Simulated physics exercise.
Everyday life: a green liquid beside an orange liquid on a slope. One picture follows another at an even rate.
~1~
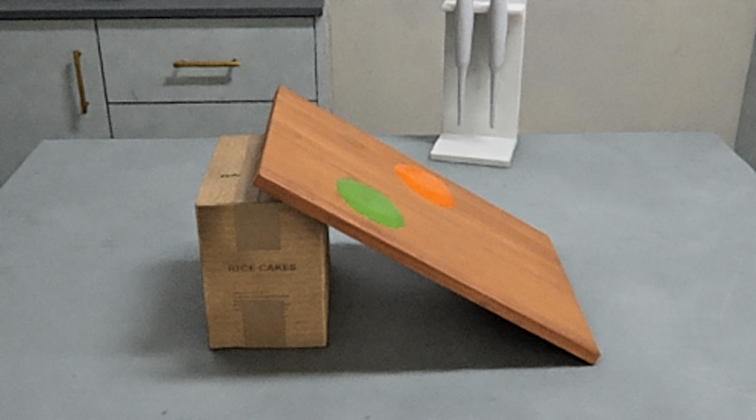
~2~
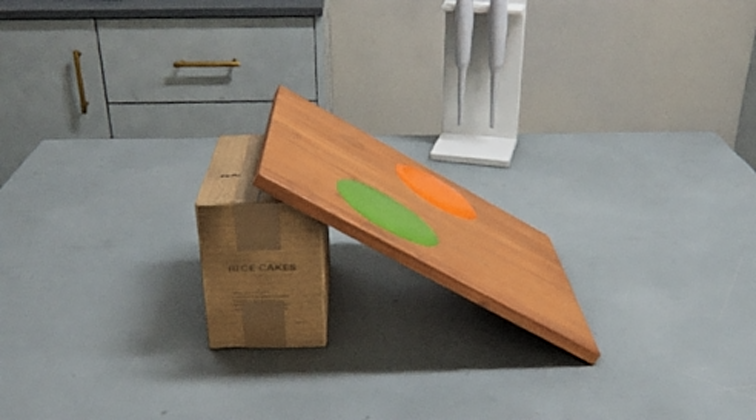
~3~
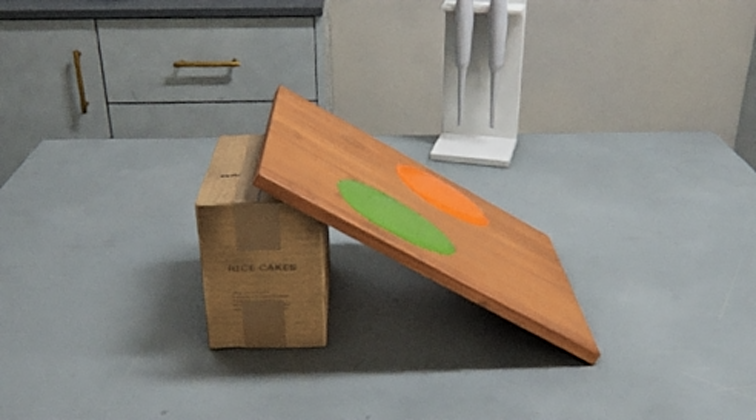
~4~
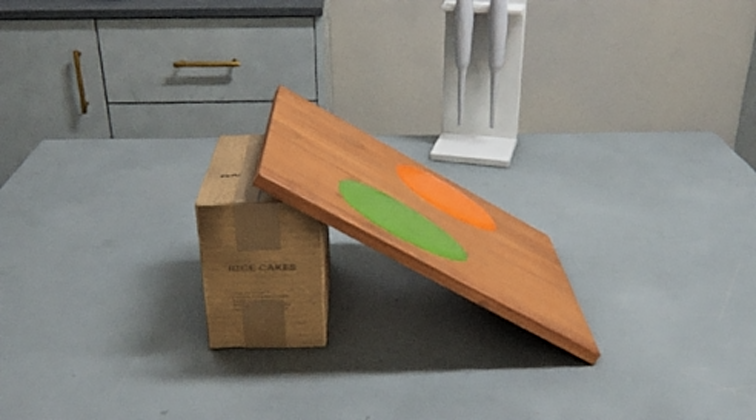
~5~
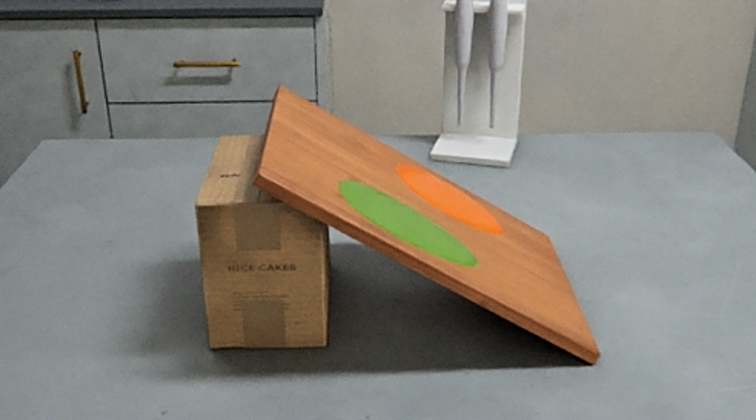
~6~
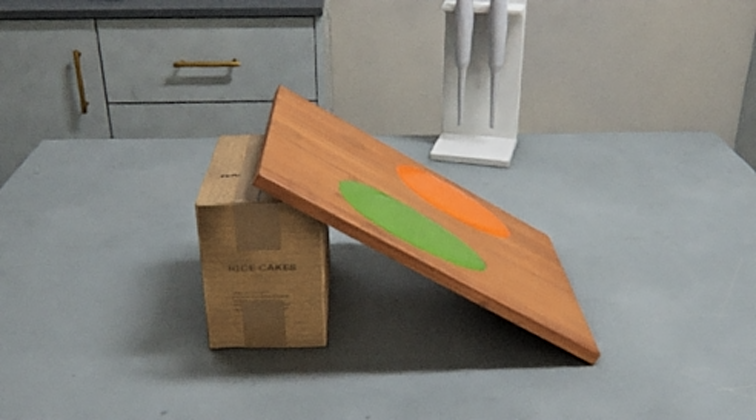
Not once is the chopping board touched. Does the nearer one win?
No: First to finish will be the one away from the viewer, I think.
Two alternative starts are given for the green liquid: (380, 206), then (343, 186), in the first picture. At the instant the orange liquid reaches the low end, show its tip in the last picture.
At about (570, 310), and at (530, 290).
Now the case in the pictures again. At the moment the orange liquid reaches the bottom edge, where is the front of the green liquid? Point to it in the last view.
You'd find the leading point around (547, 297).
A moment on, the green liquid is three quarters of the way down; the orange liquid is close to the edge.
When it is over, the green liquid is close to the edge; the orange liquid is at the low edge.
